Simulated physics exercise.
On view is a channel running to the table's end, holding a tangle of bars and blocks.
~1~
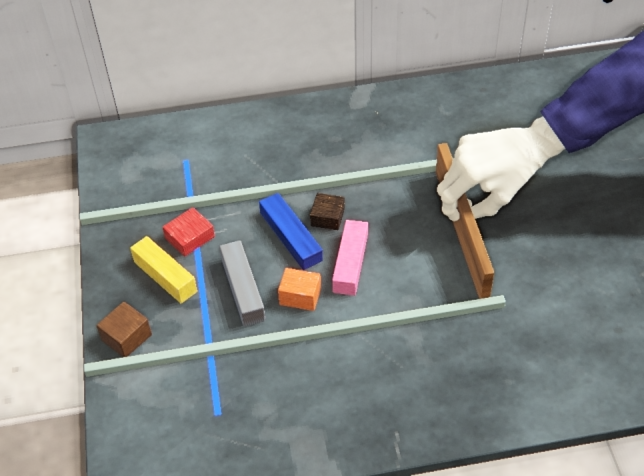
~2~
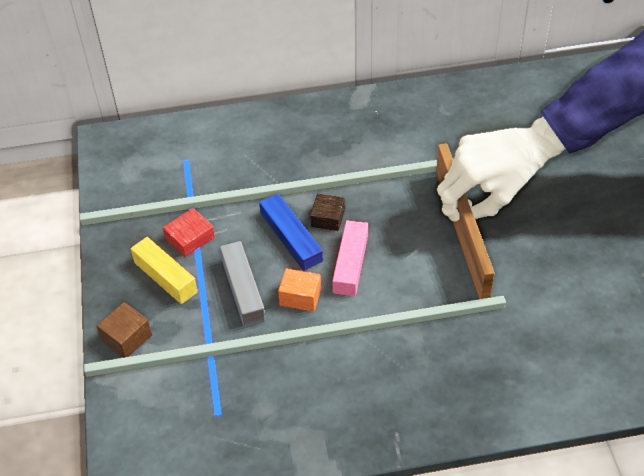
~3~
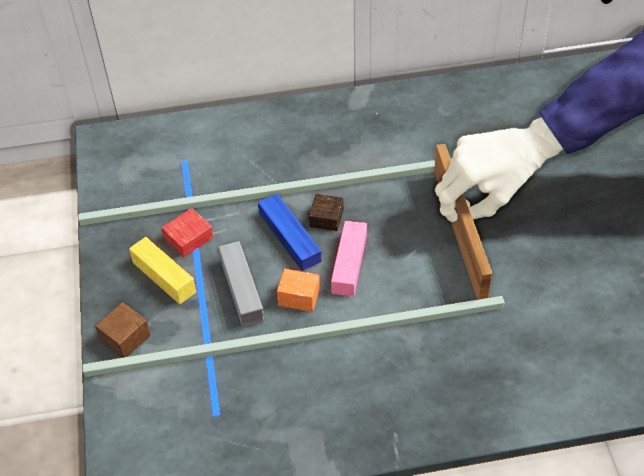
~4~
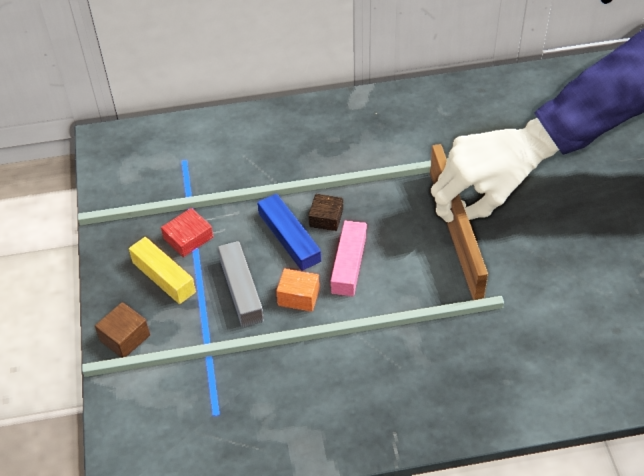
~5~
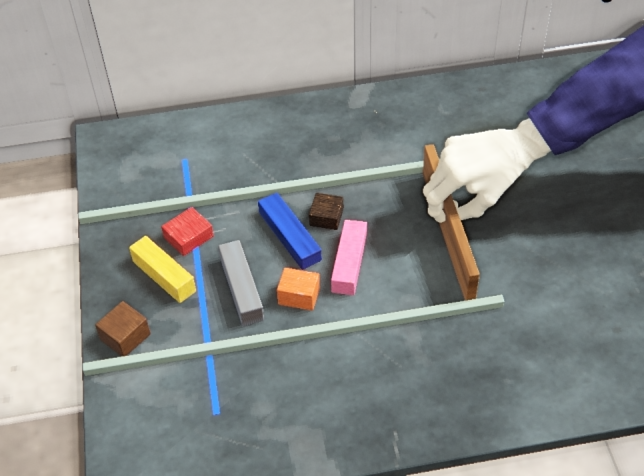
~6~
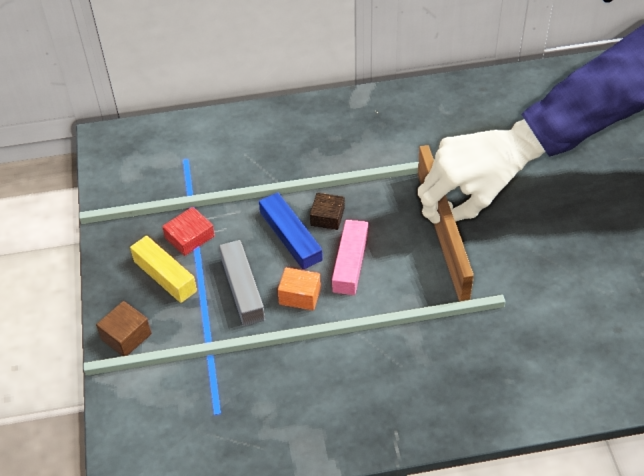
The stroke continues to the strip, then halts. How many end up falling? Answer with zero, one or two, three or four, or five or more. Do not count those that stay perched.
I would say zero fall.
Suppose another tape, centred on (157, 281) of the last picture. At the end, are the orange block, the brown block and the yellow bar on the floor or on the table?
The orange block: It is still there. The brown block: It is gone. The yellow bar: It is gone.
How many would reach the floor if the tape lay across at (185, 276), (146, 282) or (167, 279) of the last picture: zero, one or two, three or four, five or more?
In turn: None at all; three to four; one or two.
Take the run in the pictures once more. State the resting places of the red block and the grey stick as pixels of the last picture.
(123, 235) and (131, 301), approximately.
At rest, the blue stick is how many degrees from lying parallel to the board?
Roughly 0° out of line.
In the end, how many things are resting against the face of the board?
2 end up touching it.
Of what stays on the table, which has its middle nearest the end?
That's the brown block.
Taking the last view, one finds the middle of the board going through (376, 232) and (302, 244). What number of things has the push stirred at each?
At that stage 0; at the next, 5.
Early on, none off yet; brown block at rest near (124, 329); yellow bar at rest near (163, 269); red block at rest near (189, 231).
A while later, none off yet; brown block at rest near (124, 329); yellow bar travelled a little near (135, 272); red block travelled about its own width near (153, 233).
Finally, the number that fall off is zero.
